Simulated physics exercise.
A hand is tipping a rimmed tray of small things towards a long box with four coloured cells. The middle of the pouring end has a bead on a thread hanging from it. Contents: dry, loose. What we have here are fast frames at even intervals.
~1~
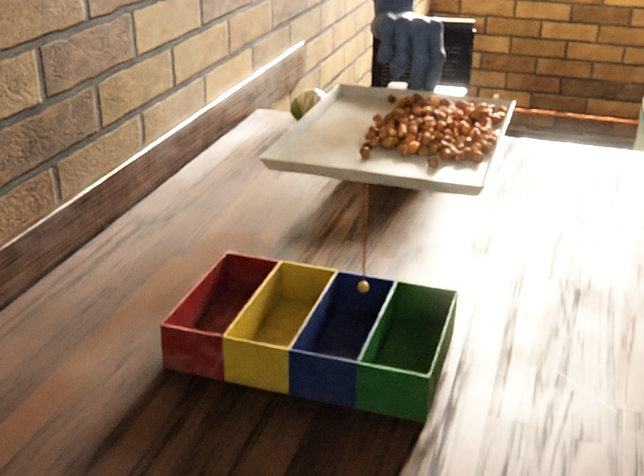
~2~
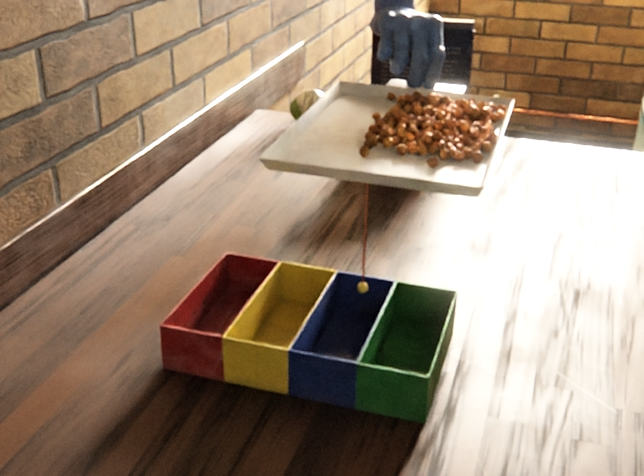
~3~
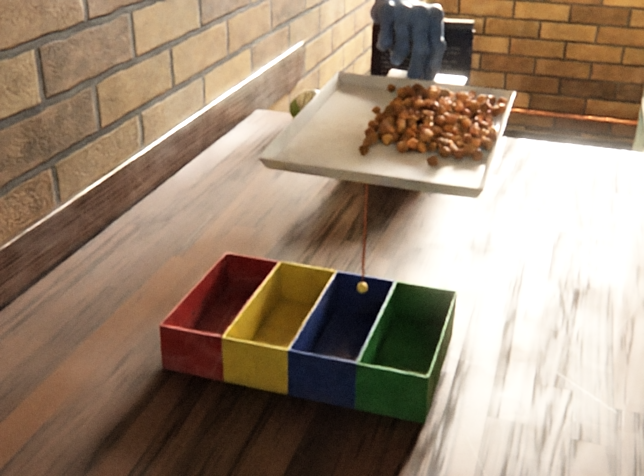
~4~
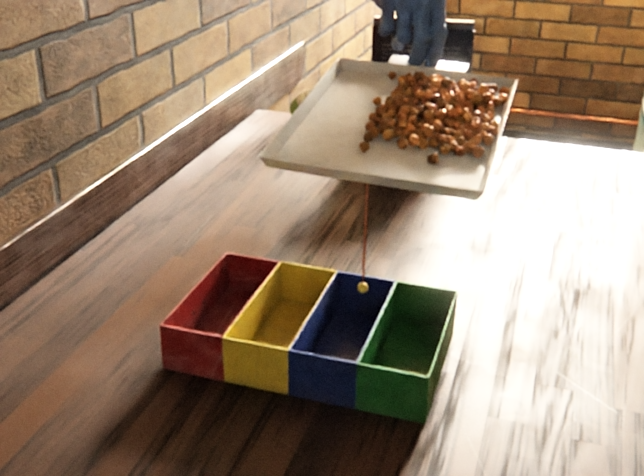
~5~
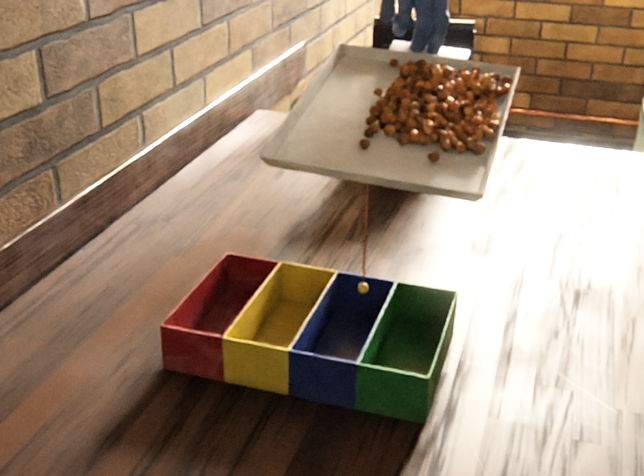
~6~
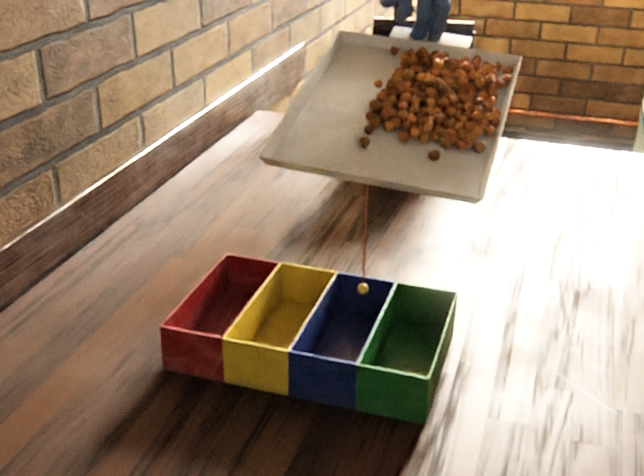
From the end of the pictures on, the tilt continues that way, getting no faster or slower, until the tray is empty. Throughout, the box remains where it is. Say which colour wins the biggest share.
Green wins the biggest share.
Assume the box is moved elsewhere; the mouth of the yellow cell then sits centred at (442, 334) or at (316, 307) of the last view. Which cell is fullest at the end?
First try: The cell in yellow; second try: The green one.
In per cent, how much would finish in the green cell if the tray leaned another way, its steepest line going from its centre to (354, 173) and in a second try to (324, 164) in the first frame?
Shares: About 20 in a hundred, then about 0 in a hundred.
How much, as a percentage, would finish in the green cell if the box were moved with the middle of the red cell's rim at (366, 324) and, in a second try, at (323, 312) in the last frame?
The first position comes out at 0 per cent, the other at 10 per cent.
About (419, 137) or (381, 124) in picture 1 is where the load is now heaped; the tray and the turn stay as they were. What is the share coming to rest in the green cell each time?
It's 30 percent the first time and 30 percent the second.
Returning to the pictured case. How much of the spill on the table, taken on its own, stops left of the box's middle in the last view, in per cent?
Share to the left: Near 0 per cent.
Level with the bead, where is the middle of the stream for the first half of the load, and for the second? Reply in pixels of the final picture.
Roughly (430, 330) first, then roughly (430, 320).
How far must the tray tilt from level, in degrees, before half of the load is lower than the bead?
Around 70° of tilt.
Soon after the last picture, tray tipped steeply; about half on the tray; a small part in the green cell; a stray few in the blue cell; about a third falling or outside the box.
A little later, tray tipped right over; about a third in the green cell; about a quarter in the blue cell; a stray few in the yellow cell; about half falling or outside the box.
Later still, tray tipped past a quarter turn; about a third in the green cell; about a quarter in the blue cell; a stray few in the yellow cell; about half falling or outside the box.
At rest, tray tipped past a quarter turn; about a third in the green cell; about a quarter in the blue cell; a stray few in the yellow cell; none in the red cell; about half outside the box.
